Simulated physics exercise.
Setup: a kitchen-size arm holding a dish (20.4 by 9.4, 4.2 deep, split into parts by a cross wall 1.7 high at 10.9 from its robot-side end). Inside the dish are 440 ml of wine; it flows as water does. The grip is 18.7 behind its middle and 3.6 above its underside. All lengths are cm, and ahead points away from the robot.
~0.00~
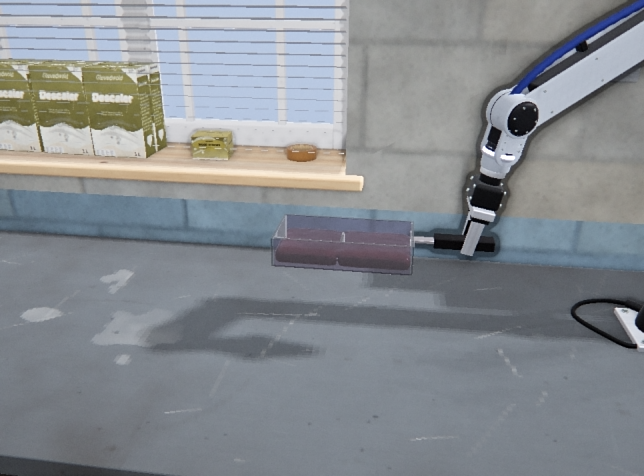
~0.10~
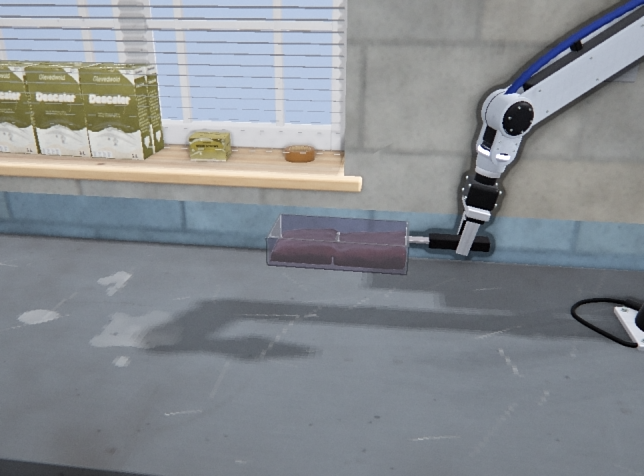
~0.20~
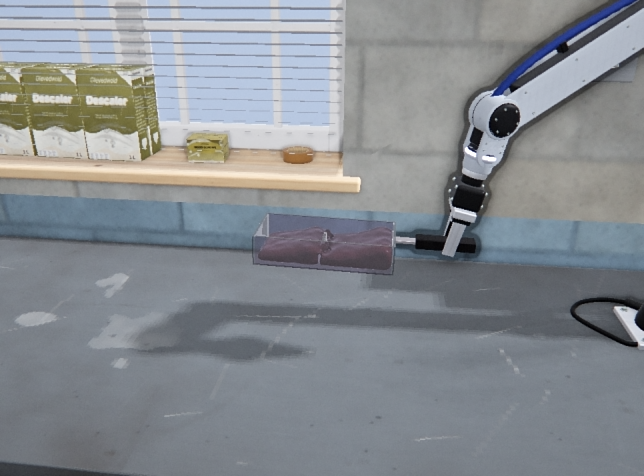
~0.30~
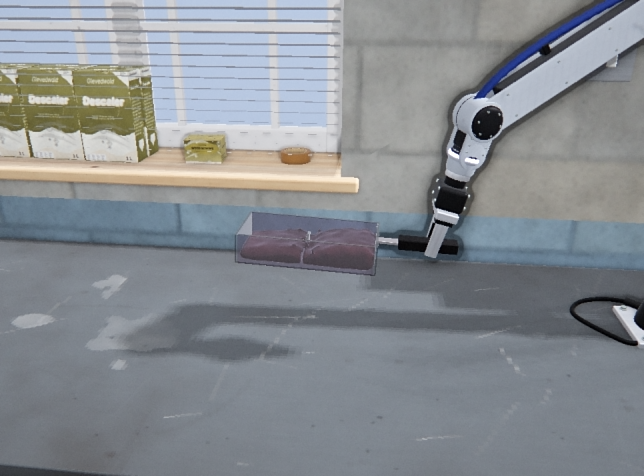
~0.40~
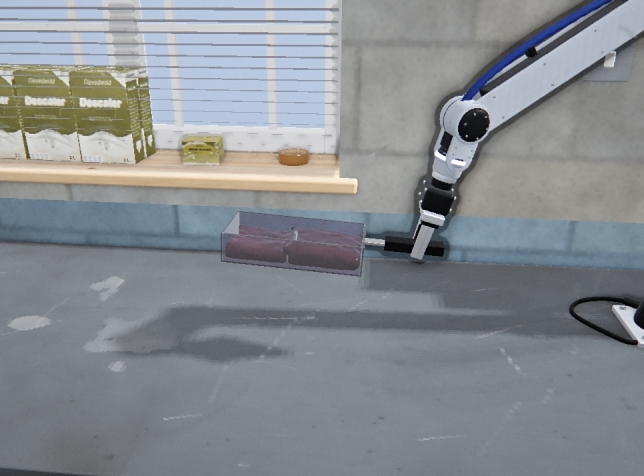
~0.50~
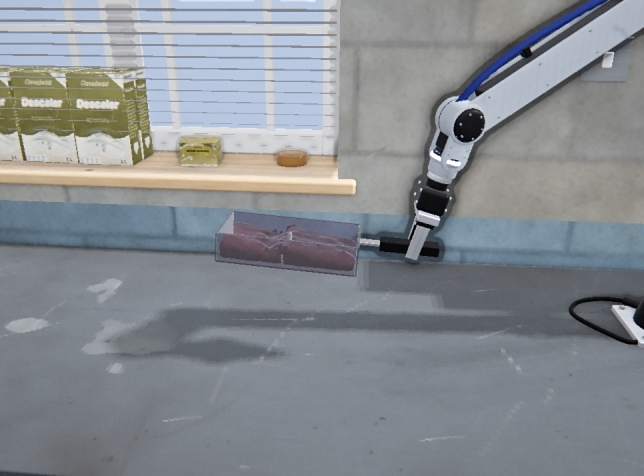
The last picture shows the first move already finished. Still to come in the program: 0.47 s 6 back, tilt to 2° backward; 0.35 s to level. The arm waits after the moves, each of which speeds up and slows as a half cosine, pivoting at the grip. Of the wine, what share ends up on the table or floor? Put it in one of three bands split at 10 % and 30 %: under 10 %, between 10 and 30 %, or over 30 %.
Band: Under 10 %.
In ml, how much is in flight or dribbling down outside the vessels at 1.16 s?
Around 0 ml at that moment.
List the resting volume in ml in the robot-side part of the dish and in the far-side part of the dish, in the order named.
First place around 230 ml, second around 200 ml.
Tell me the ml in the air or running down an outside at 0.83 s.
I'd say around 0 ml.
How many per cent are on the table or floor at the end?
It works out at about 0 per cent.
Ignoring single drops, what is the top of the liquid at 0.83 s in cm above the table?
The top of the liquid sits around 21 cm above the table.
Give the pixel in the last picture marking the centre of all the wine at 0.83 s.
I'd put it somewhere near (321, 250).
After 0.83 s, tilted 2° backward, liquid up to 21 above the table; 225 ml in the robot-side part, 215 ml in the far-side part.
After 1.16 s, level, liquid up to 20 above the table; 280 ml in the robot-side part, 160 ml in the far-side part.
After 1.52 s, level, liquid up to 20 above the table; 220 ml in the robot-side part, 215 ml in the far-side part.
After 2.32 s, level, liquid up to 19 above the table; 235 ml in the robot-side part, 205 ml in the far-side part.
In the end, 235 ml in the robot-side part, 205 ml in the far-side part. That is 0 % on the table or floor.
